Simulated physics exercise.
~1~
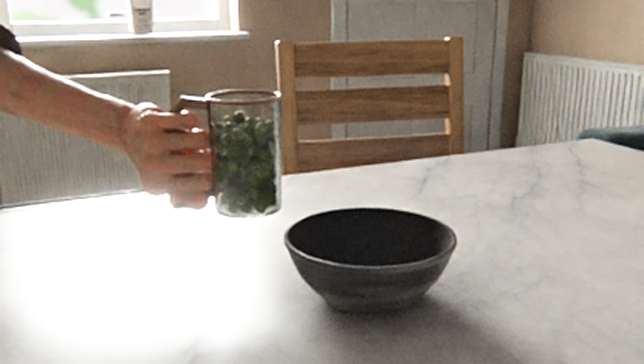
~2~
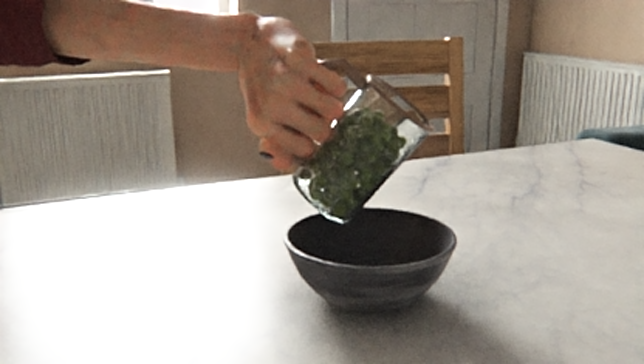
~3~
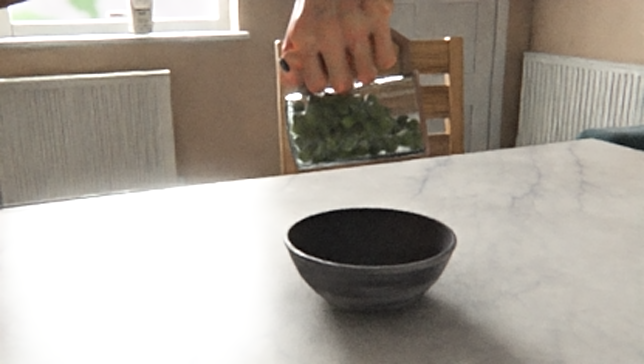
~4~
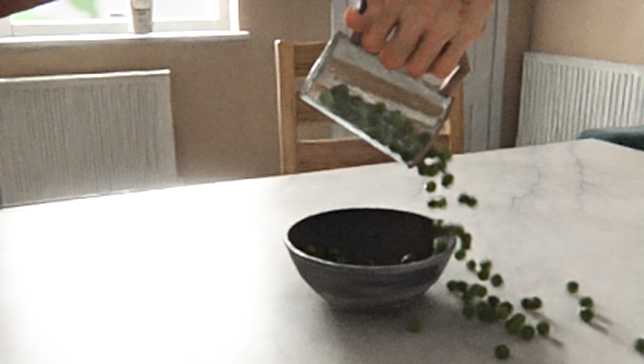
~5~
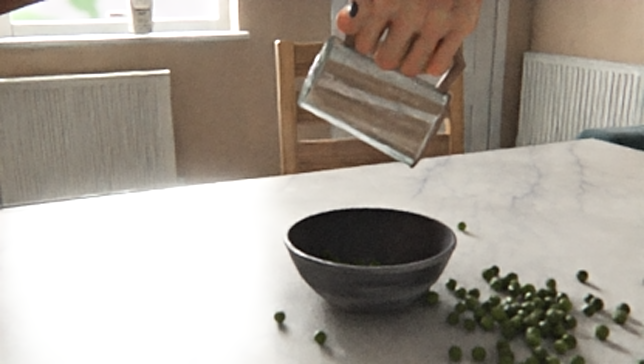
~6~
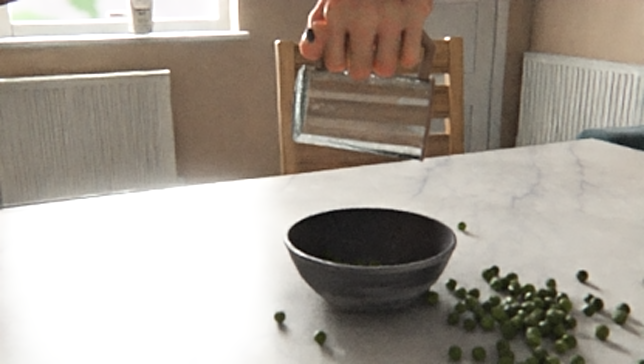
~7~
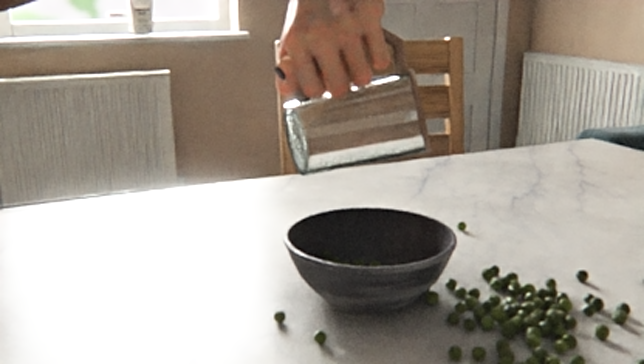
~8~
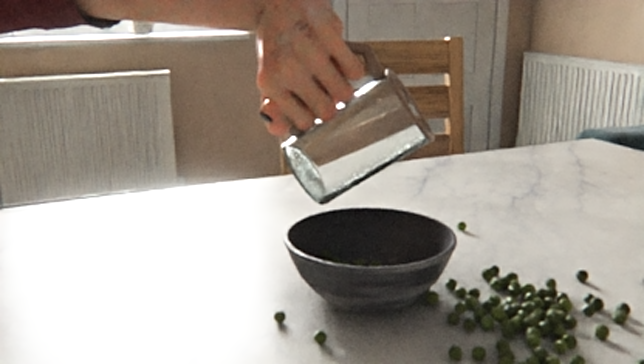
A hand carried a glass cup of small round green pieces over a dark bowl and tipped it, spilling many across the pale table to the right while some fell in the bowl, then drew the emptied cup back left, still tilted above the bowl.
